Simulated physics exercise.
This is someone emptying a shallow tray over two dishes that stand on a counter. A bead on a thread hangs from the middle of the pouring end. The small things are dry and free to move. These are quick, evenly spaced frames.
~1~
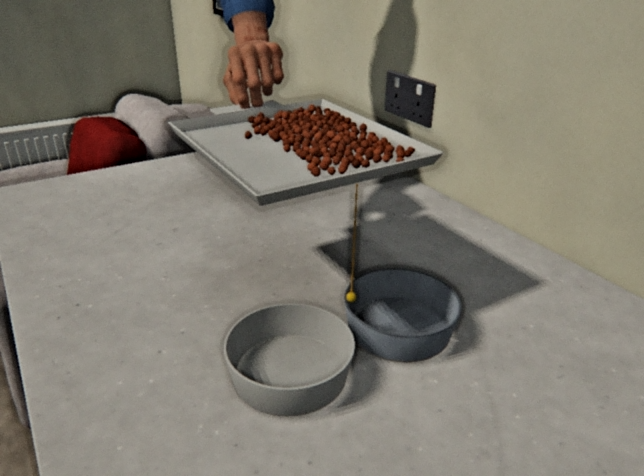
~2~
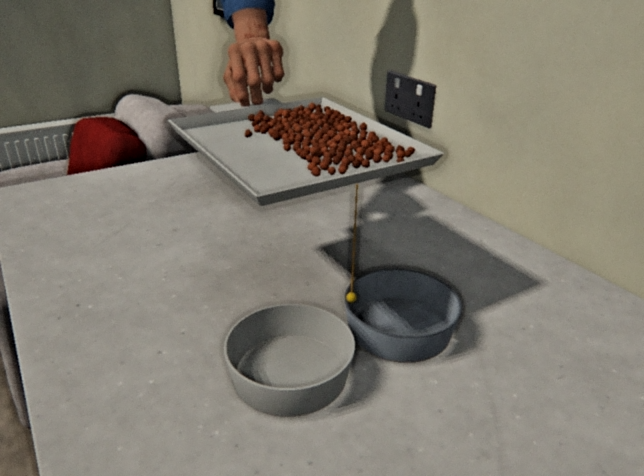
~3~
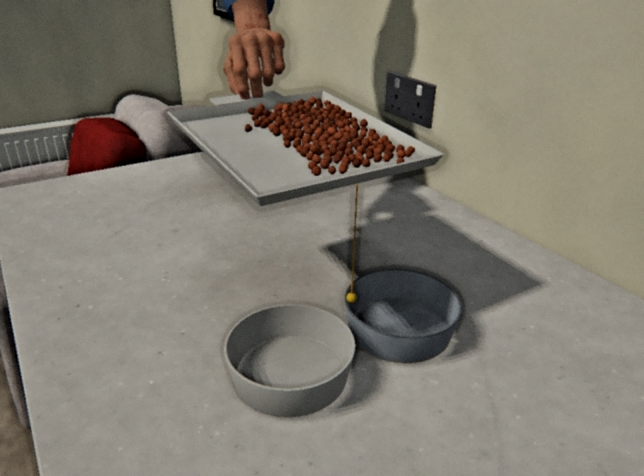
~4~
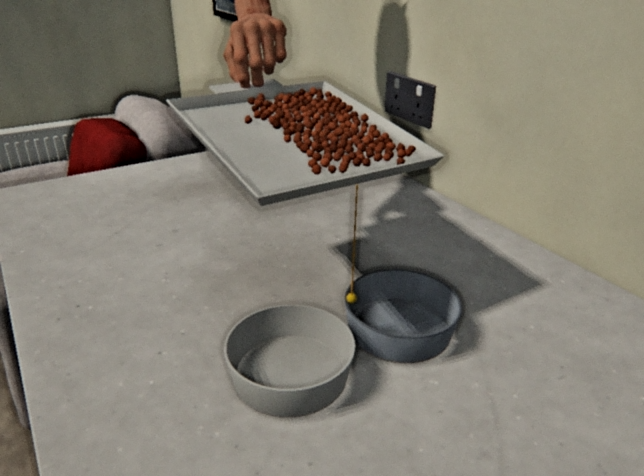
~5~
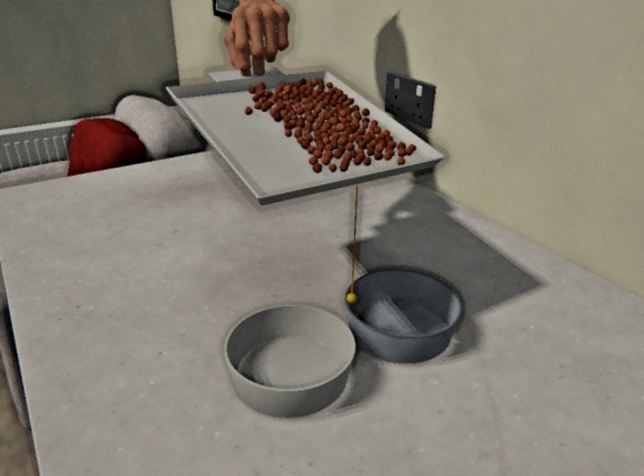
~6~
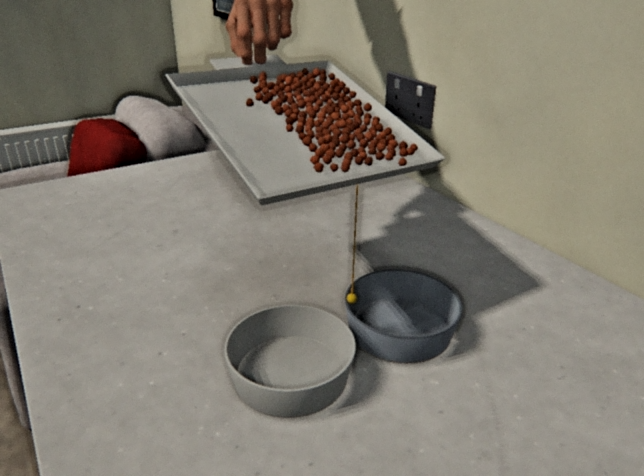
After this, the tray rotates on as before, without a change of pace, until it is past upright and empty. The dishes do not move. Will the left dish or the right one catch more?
It favours the right dish.
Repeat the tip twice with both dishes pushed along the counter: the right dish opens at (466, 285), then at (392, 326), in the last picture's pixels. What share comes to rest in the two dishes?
The first gives 80 %, the second 80 %.
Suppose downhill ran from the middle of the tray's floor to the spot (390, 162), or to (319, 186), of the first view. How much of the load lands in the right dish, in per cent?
First some 80, then 10 per cent.
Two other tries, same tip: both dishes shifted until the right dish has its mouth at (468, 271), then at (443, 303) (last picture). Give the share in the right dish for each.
About 10 and 60 per cent.
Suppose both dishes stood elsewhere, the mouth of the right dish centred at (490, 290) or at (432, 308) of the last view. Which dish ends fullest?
First the left-hand dish, then the right-hand dish.
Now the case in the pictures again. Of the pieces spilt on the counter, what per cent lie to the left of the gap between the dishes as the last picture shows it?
About 0 per cent.
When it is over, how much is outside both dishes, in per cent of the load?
Roughly 20 in a hundred.
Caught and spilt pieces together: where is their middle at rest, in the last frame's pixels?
At about (404, 337).
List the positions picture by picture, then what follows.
Corners of the pouring end near (260, 191) and (435, 152), level; middle of the load near (321, 134), clay pellets; left dish near (323, 396); right dish near (439, 343); bead on its thread near (351, 297), in the first picture.
Corners of the pouring end near (260, 192) and (435, 152), level; middle of the load near (321, 133), in the second picture.
Corners of the pouring end near (261, 192) and (436, 153), tipped barely, level across its low end; middle of the load near (321, 129), in the third picture.
Corners of the pouring end near (261, 192) and (436, 154), tipped a little, level across its low end; middle of the load near (322, 123), in the fourth picture.
Corners of the pouring end near (262, 192) and (437, 155), tipped a little, level across its low end; middle of the load near (323, 117), in the fifth picture.
Corners of the pouring end near (263, 193) and (437, 156), tipped a little, level across its low end; middle of the load near (324, 111); left dish near (324, 397); right dish near (440, 344), in the sixth picture.
Shortly afterwards, tray tipped steeply; the bulk on the tray; a little in the right dish; only a few outside both; near a quarter in the air.
Next, tray tipped past a quarter turn; a little in the left dish; near two thirds in the right dish; near a quarter outside both; only a few in the air.
Some moments later, tray tipped past a quarter turn; a little in the left dish; near two thirds in the right dish; near a quarter outside both.
In the end, tray tipped past a quarter turn; a little in the left dish; near two thirds in the right dish; near a quarter outside both.
